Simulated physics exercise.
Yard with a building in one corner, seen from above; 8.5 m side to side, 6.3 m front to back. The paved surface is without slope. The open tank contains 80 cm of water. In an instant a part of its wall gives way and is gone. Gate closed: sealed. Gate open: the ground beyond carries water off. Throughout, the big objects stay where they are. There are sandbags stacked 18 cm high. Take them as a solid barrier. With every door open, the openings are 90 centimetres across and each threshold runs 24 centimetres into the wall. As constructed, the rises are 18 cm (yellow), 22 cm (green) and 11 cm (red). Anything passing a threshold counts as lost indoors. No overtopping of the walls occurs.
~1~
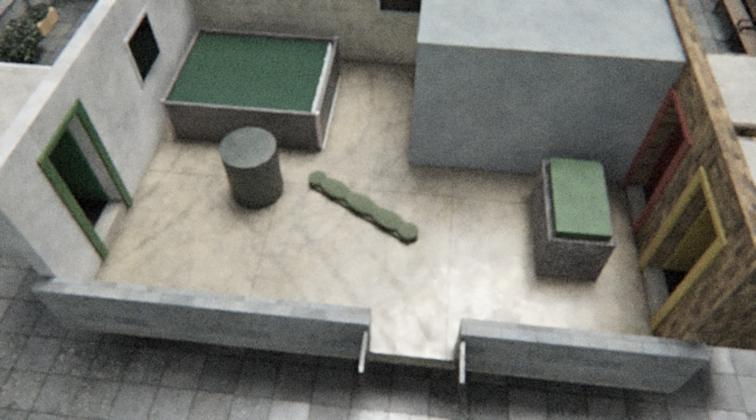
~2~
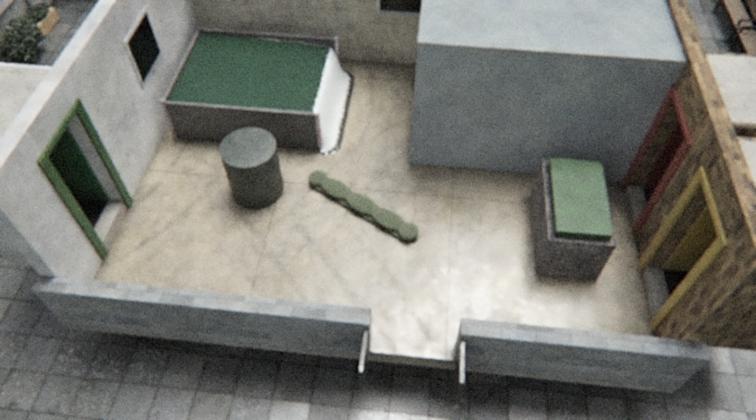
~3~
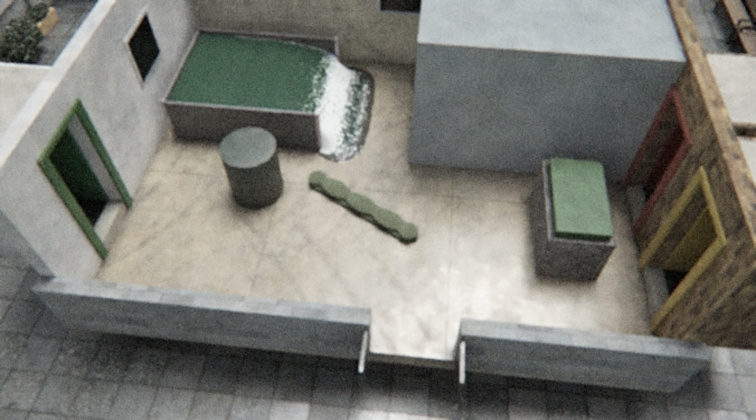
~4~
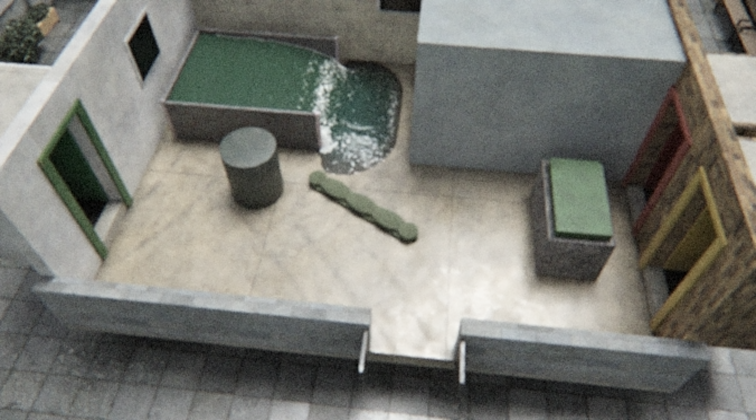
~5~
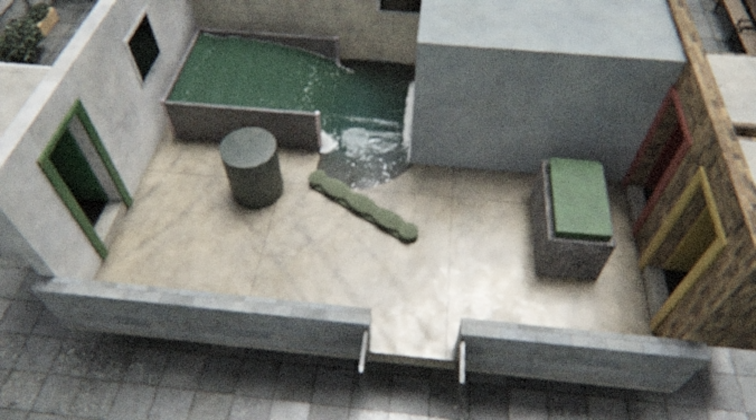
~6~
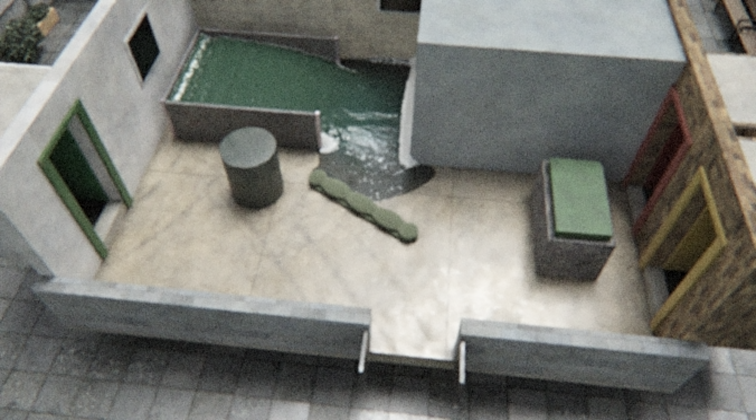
In a walled yard seen from above, a rectangular tank of green water stands full and still in the back left corner. Its right side vanishes and water pours out in a white, foaming sheet, spreads across the pale paving to the grey block, then runs forward along the sandbags behind them.
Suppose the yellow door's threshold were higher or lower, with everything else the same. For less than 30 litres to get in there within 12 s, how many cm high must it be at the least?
Roughly 10 cm.
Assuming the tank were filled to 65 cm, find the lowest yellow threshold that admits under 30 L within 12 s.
You'd need a step of close to 8.0 cm.
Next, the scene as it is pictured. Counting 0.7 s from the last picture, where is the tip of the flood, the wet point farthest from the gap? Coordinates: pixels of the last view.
Around pixel (513, 221).
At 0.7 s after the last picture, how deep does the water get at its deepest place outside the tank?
I'd put it near 63 cm.
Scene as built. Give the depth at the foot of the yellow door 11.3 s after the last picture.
Depth: Near 14.5 cm.
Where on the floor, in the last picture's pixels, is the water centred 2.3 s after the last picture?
Centre of mass: About (344, 134) px.
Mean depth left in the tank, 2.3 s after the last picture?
Around 23 centimetres.
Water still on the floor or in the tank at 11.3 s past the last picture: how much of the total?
I'd estimate some 92 in a hundred.
Then, 0.7 s after the last picture water covers 20 % of the floor, deepest (63 cm) near (412, 69); it has not reached the yellow door.
Then, 2.3 s after the last picture water covers 60 % of the floor, deepest (54 cm) near (202, 53); it has not reached the yellow door.
Then, 11.3 s after the last picture water covers 95 % of the floor, deepest (17 cm) near (646, 364); 14 cm at the yellow door, 0 litres in over its 18 cm threshold.
At the yellow door as built, the water peaked near 14 cm, 11.3 s after the last picture.
With a threshold of 9 cm, 46 litres would have come in within the 12 s; with 12 cm, 13 litres. So under 30 litres takes about 10 cm.
